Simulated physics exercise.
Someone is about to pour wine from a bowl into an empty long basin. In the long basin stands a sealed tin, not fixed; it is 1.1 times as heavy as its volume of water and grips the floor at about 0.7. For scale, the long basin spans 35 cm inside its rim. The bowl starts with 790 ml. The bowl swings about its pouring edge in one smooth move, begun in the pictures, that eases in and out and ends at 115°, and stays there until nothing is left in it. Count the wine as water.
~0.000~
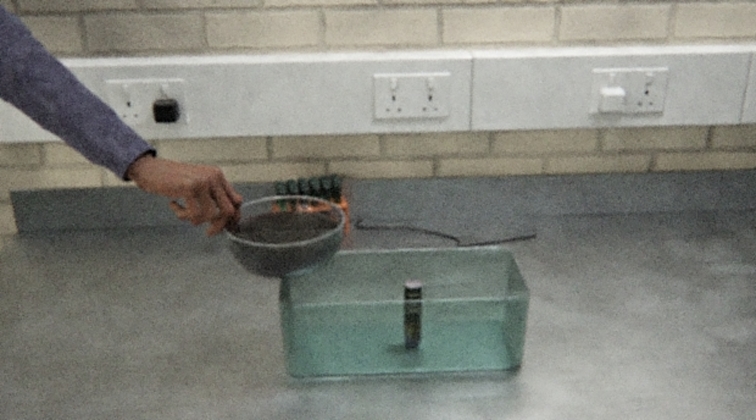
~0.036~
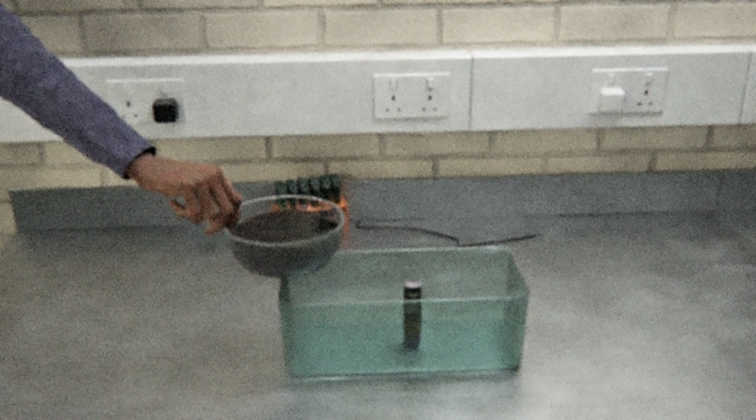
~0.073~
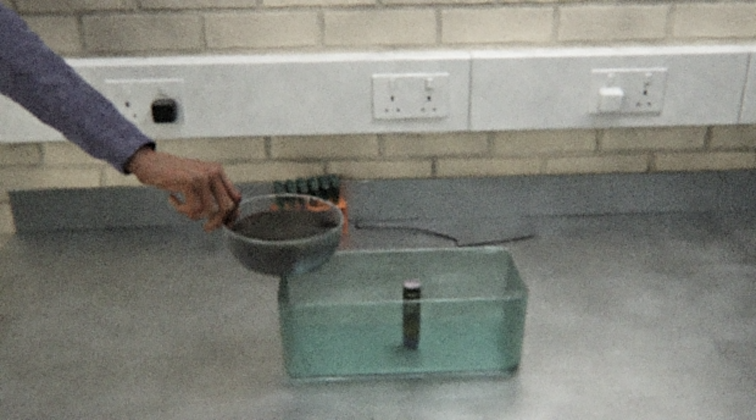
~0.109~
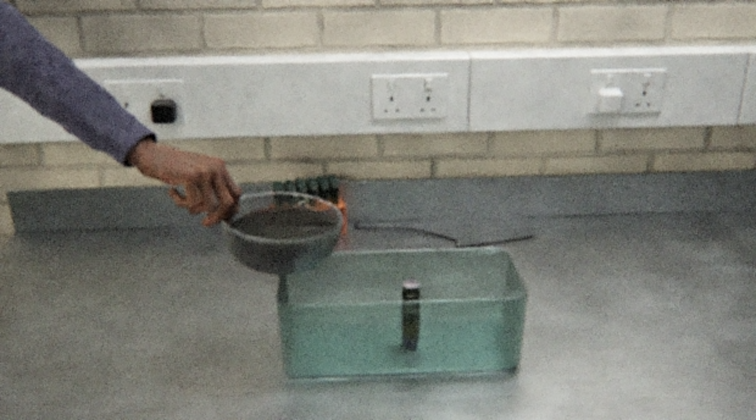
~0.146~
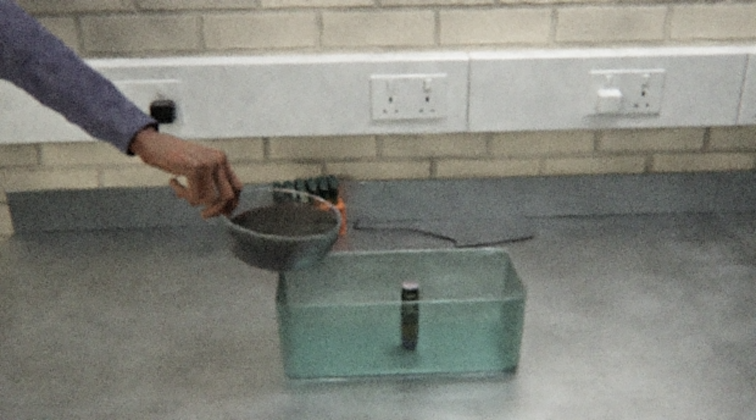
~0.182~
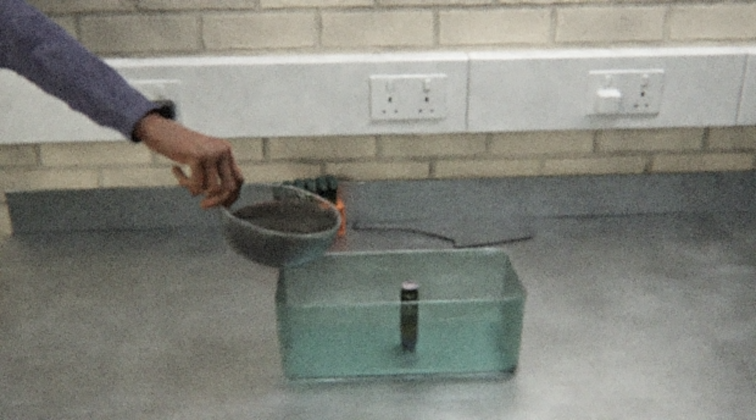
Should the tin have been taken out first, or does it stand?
The tin remains upright.
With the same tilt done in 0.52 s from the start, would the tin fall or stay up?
Then it remains upright.
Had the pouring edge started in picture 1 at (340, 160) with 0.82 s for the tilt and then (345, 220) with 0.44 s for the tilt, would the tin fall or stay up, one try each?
First it topples; then it remains upright.
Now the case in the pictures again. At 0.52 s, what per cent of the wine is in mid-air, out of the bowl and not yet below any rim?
Near 48 in a hundred.
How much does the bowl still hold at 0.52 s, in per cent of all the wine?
About 42 per cent.
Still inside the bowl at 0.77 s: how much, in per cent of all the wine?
About 0 per cent.
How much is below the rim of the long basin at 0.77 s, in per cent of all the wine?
Some 94 per cent.
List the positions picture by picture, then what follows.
Tilt 0°; pouring edge (344, 219); surface from (229, 232) to (342, 229); the long basin's rim runs from (283, 279) to (520, 272); the tin's top is at (413, 286), in the first frame.
Tilt 1°; pouring edge (344, 219); surface from (229, 231) to (341, 228), in the second frame.
Tilt 2°; pouring edge (343, 219); surface from (228, 230) to (340, 227), in the third frame.
Tilt 5°; pouring edge (342, 220); surface from (227, 228) to (339, 225), in the fourth frame.
Tilt 9°; pouring edge (341, 220); surface from (226, 224) to (338, 223), in the fifth frame.
Tilt 13°; pouring edge (340, 221); surface from (225, 219) to (338, 219), in the sixth frame.
Then, 0.52 s in, the tilt is 82° and 43 per cent is still to pour; the tin stands where it began.
Then, 0.77 s in, the tilt is 114° and 0 per cent is still to pour; the tin stands where it began.
Then, 1.03 s in, the tilt is 115° and 0 per cent is still to pour; the tin stands where it began.
Then, 1.32 s in, the tilt is 115° and 0 per cent is still to pour; the tin stands where it began.
Finally, the tin stands where it began.
